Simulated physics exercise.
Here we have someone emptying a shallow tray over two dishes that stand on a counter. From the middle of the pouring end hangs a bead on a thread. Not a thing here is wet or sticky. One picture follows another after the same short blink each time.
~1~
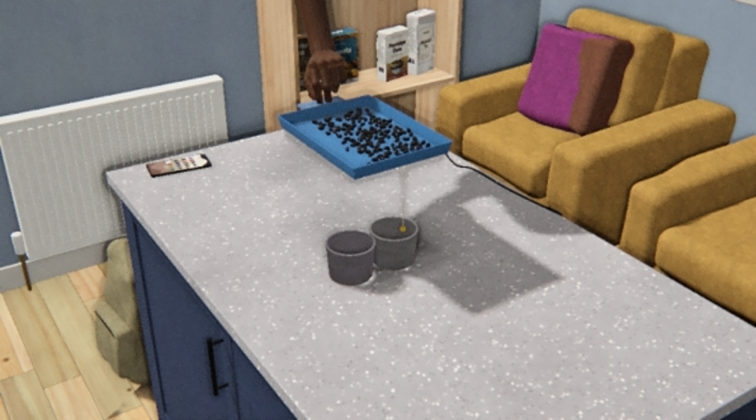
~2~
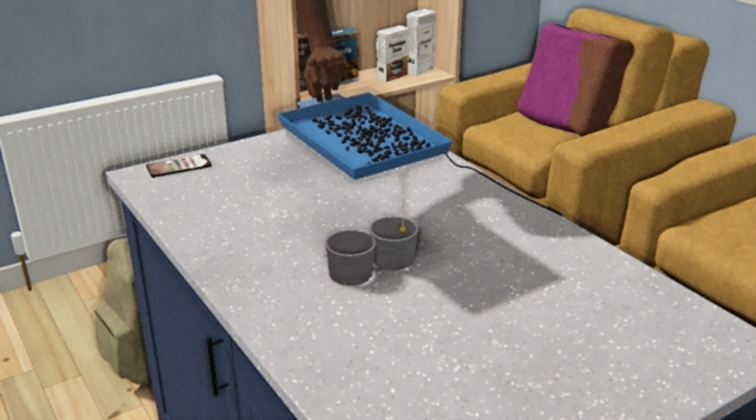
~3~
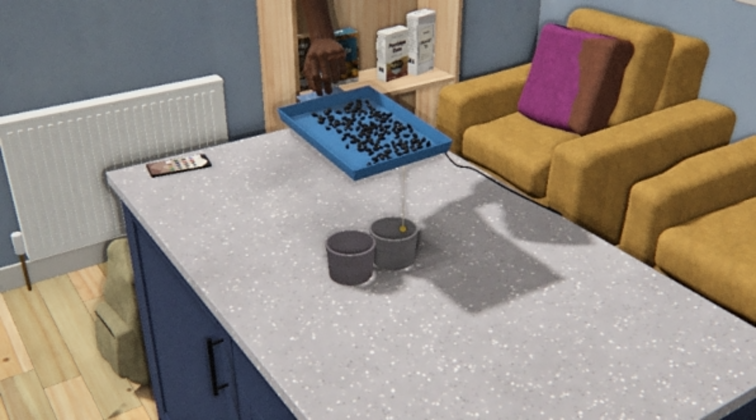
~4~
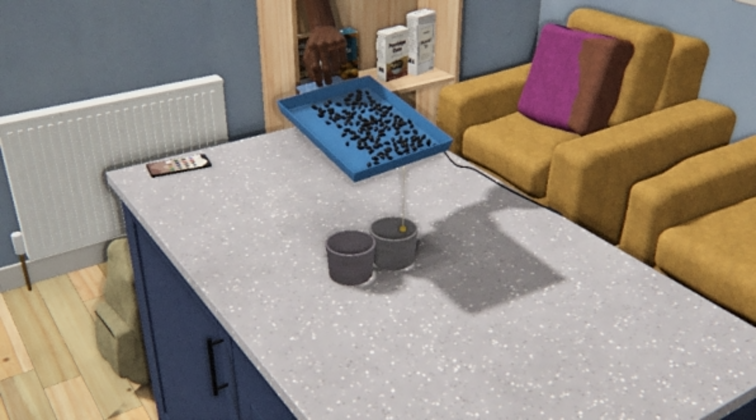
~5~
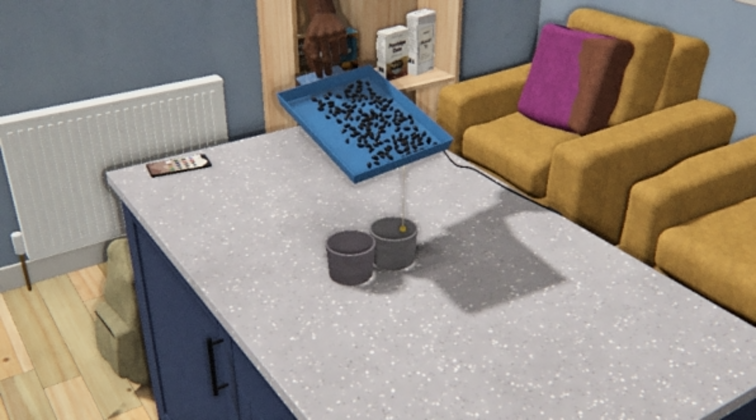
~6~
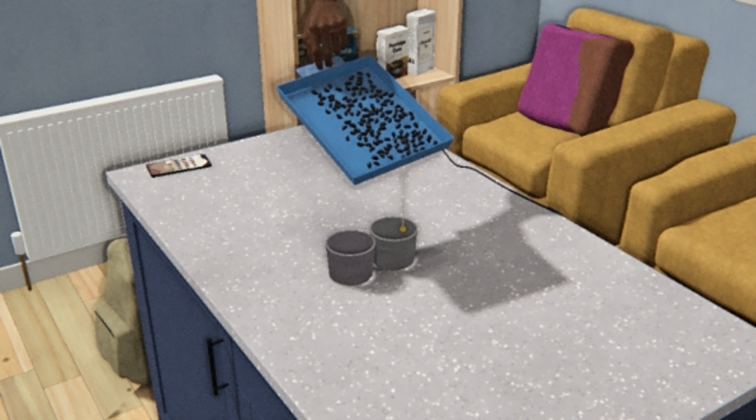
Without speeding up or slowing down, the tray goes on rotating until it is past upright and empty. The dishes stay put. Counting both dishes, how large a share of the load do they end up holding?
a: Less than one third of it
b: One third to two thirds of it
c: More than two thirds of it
Less than one third of it (a).
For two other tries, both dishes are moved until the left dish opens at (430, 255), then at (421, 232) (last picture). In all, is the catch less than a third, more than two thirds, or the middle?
The two tries give, in order: Under a third; below one third.
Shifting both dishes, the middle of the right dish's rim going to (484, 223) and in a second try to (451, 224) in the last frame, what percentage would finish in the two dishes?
Around 0 and around 0 per cent, in that order.
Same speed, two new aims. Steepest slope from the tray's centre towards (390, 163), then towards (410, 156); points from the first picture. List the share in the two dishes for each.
First case: 0 %; second case: 0 %.
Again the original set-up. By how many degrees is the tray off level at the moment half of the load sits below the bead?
Roughly 110 degrees.
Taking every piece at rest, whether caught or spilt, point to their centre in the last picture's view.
Resting centre, last frame: Roughly (377, 293).
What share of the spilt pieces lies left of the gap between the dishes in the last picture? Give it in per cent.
It comes to near 30 percent of the spill.
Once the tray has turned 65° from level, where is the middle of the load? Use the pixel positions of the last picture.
Somewhere about (381, 164).
Just after the last frame, tray tipped steeply; almost all on the tray; about a tenth in the air.
A moment on, tray tipped past a quarter turn; roughly a third on the tray; just a few in the left dish; roughly a third outside both; roughly a quarter in the air.
Further on, tray tipped past a quarter turn; about a tenth in the left dish; the larger part outside both.
When it is over, tray tipped past a quarter turn; about a tenth in the left dish; not one in the right dish; the larger part outside both.
